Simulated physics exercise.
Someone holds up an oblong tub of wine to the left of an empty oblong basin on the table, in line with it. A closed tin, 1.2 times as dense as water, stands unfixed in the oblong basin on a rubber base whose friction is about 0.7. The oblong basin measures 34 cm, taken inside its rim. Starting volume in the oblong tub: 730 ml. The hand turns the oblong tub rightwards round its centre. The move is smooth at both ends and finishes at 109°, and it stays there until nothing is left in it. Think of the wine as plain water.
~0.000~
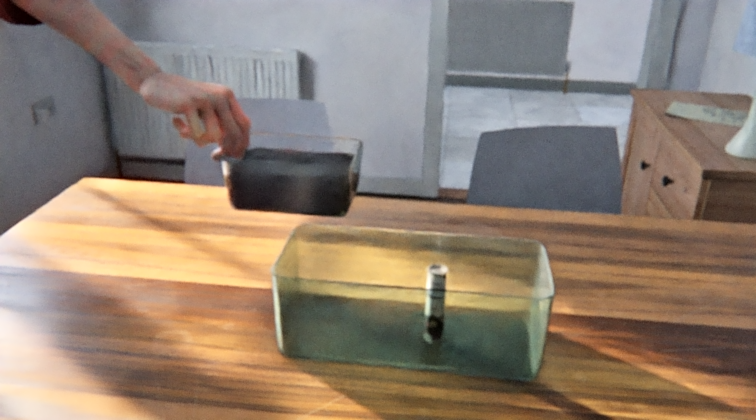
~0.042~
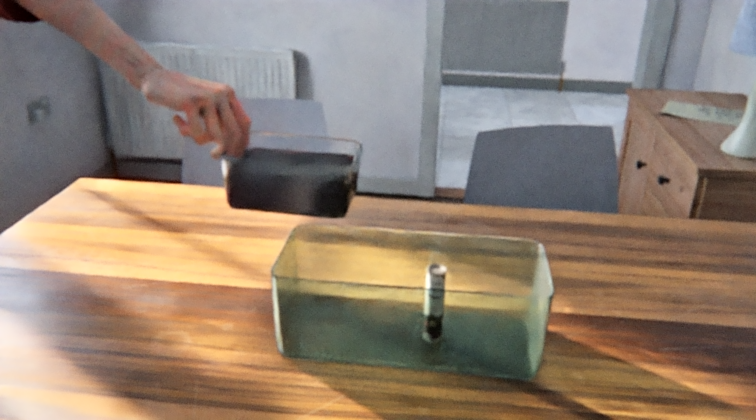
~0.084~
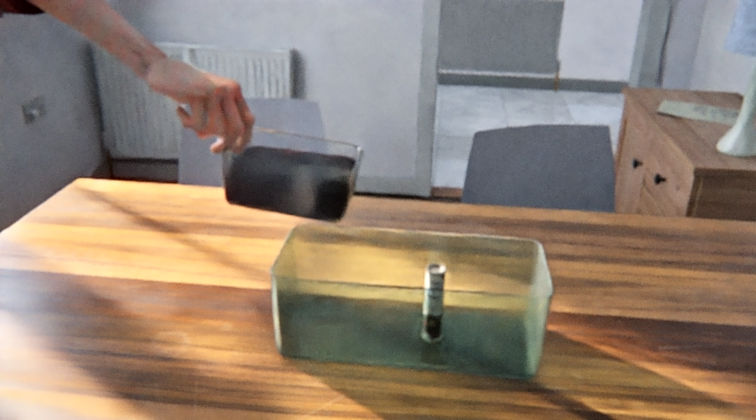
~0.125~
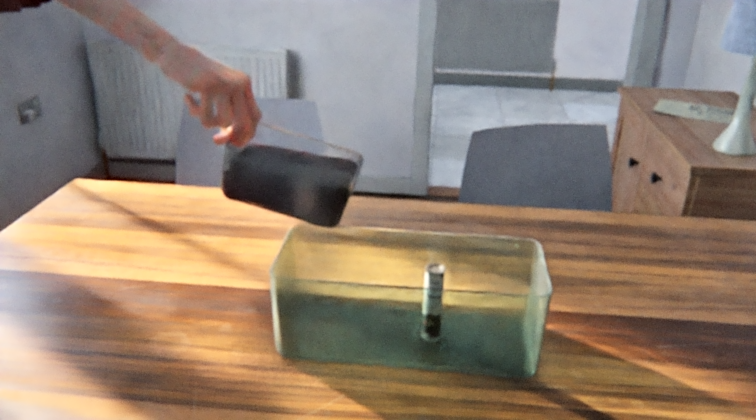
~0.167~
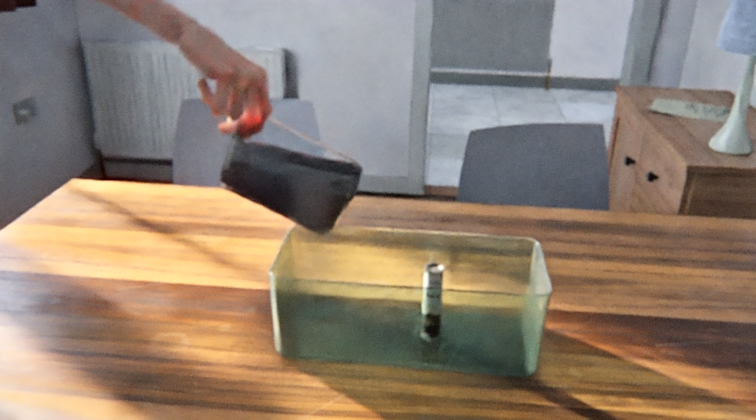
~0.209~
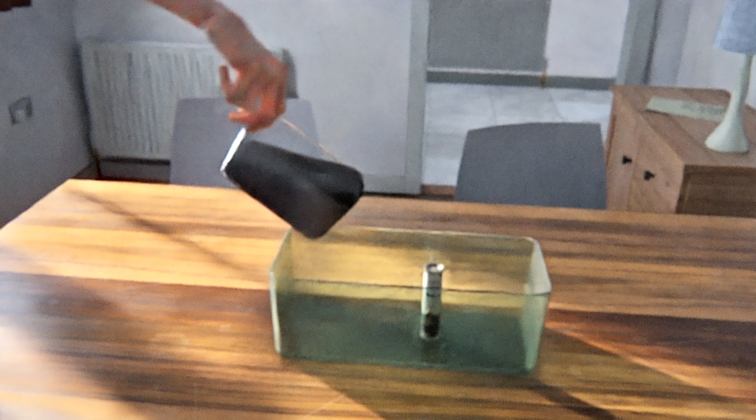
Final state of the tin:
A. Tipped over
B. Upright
Answer: B.
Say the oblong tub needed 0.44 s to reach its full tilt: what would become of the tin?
In that case the tin does not tip.
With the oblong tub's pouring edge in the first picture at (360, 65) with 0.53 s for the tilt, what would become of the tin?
Result: Tin tipped over.
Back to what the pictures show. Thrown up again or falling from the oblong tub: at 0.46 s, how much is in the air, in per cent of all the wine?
About 18 per cent.
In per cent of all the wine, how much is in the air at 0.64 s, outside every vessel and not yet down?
I'd put it at about 3 per cent of the liquid.
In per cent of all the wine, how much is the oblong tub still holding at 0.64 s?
1 per cent or thereabouts.
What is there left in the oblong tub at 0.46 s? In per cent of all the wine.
10 %.
Then, 0.46 s in, the tilt is 104° and 9 per cent is still to pour; the tin stands where it began.
Then, 0.64 s in, the tilt is 109° and 1 per cent is still to pour; the tin stands where it began.
Then, 0.82 s in, the tilt is 109° and 0 per cent is still to pour; the tin stands where it began.
Then, 1.03 s in, the tilt is 109° and 0 per cent is still to pour; the tin stands where it began.
Finally, the tin stands where it began.
